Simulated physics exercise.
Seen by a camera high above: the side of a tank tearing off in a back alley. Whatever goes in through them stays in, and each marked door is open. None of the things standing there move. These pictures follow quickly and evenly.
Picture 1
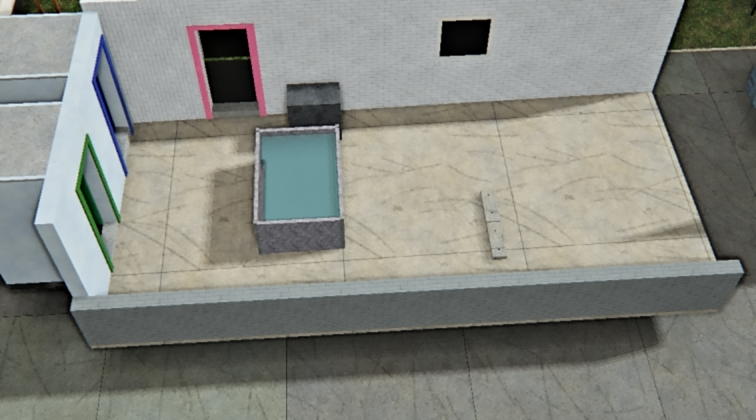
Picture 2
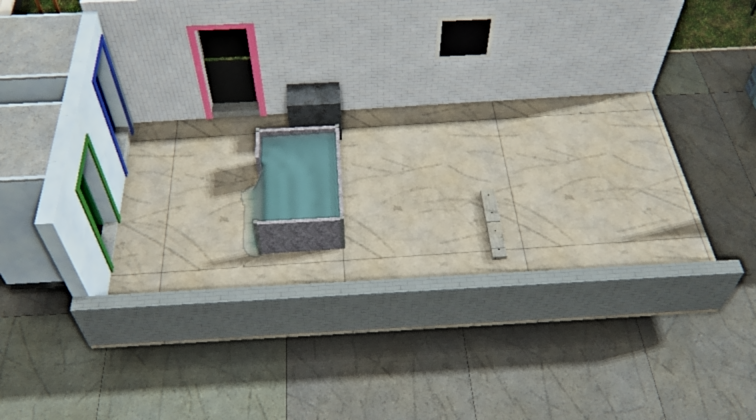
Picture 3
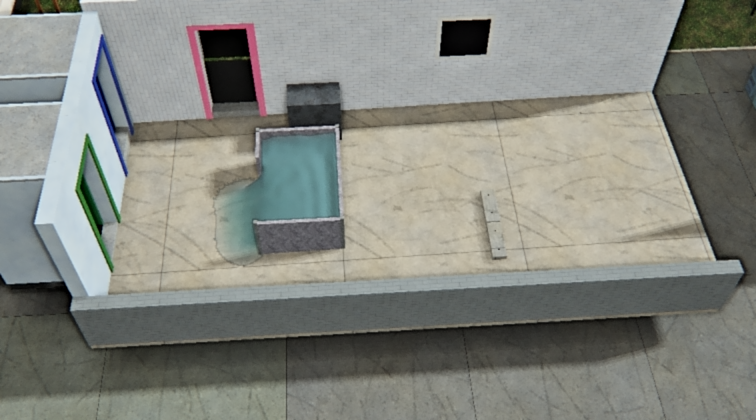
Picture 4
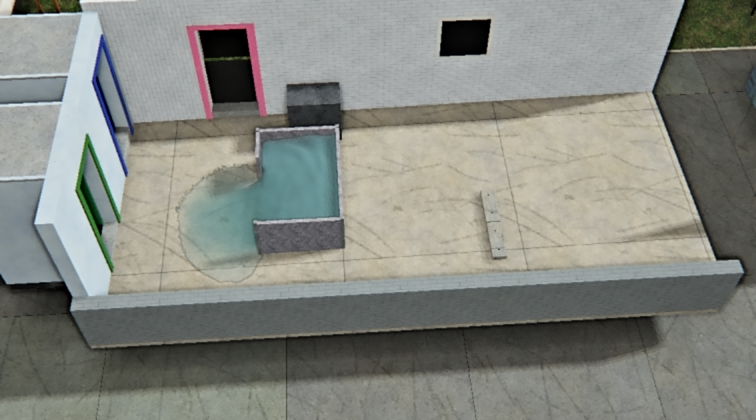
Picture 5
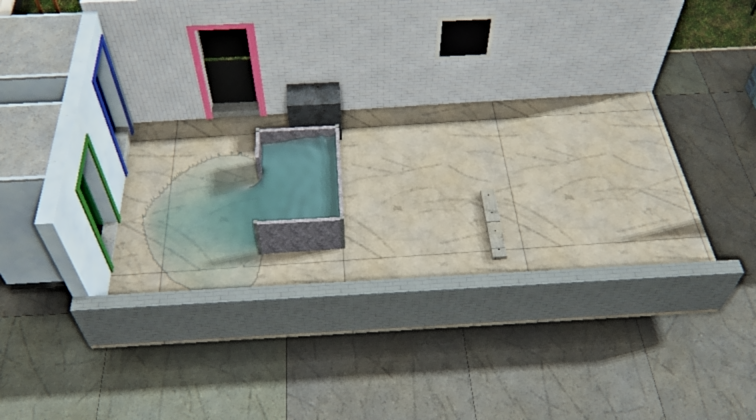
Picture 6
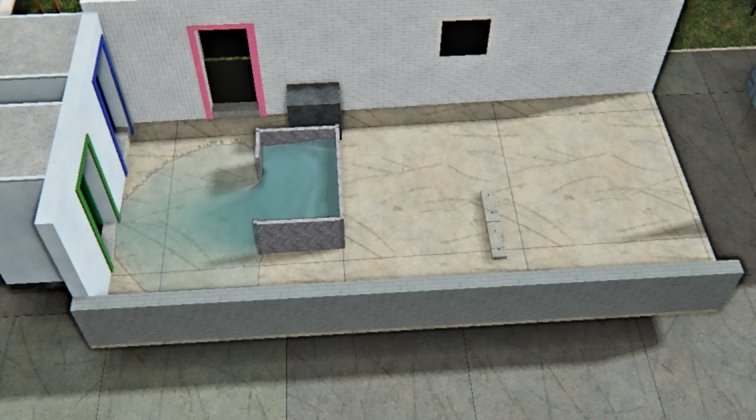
Water poured out of the left side of a small raised tank in a walled yard, then spread in a widening, rounded sheet across the pale ground toward the wall with the green-framed opening.
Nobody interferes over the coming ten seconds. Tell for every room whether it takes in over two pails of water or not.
The blue door does not, the green door takes in over two pails, the pink door does not.
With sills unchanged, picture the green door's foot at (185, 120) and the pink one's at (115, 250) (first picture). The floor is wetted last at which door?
The green-painted one.
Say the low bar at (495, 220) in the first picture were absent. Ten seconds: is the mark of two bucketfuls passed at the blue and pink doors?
I reckon the blue door stays below the mark while the pink door stays below the mark.
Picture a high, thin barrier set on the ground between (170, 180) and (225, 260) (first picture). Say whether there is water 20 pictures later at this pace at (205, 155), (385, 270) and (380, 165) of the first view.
Taking the points in order - wetted, wetted, unwetted.
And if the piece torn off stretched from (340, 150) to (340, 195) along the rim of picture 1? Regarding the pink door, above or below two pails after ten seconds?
Result - pink undershoots.
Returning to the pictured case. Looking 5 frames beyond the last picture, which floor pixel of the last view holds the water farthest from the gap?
The front's farthest point is close to (134, 125).
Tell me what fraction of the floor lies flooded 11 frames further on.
About 20 %.
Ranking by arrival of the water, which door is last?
Result: The one in pink.
A moment on, water covers 20 % of the floor; the blue door wet at the sill, nothing in, the green door far over two buckets in, the pink door not reached.
Next, water covers 20 % of the floor; the blue door wet at the sill, nothing in, the green door far over two buckets in, the pink door wet at the sill, nothing in.
Then, water covers 30 % of the floor; the blue door wet at the sill, nothing in, the green door far over two buckets in, the pink door wet at the sill, nothing in.
Later, water covers 45 % of the floor; the blue door wet at the sill, nothing in, the green door far over two buckets in, the pink door wet at the sill, nothing in.
In the end, water covers 60 % of the floor; the blue door wet at the sill, nothing in, the green door far over two buckets in, the pink door wet at the sill, nothing in.
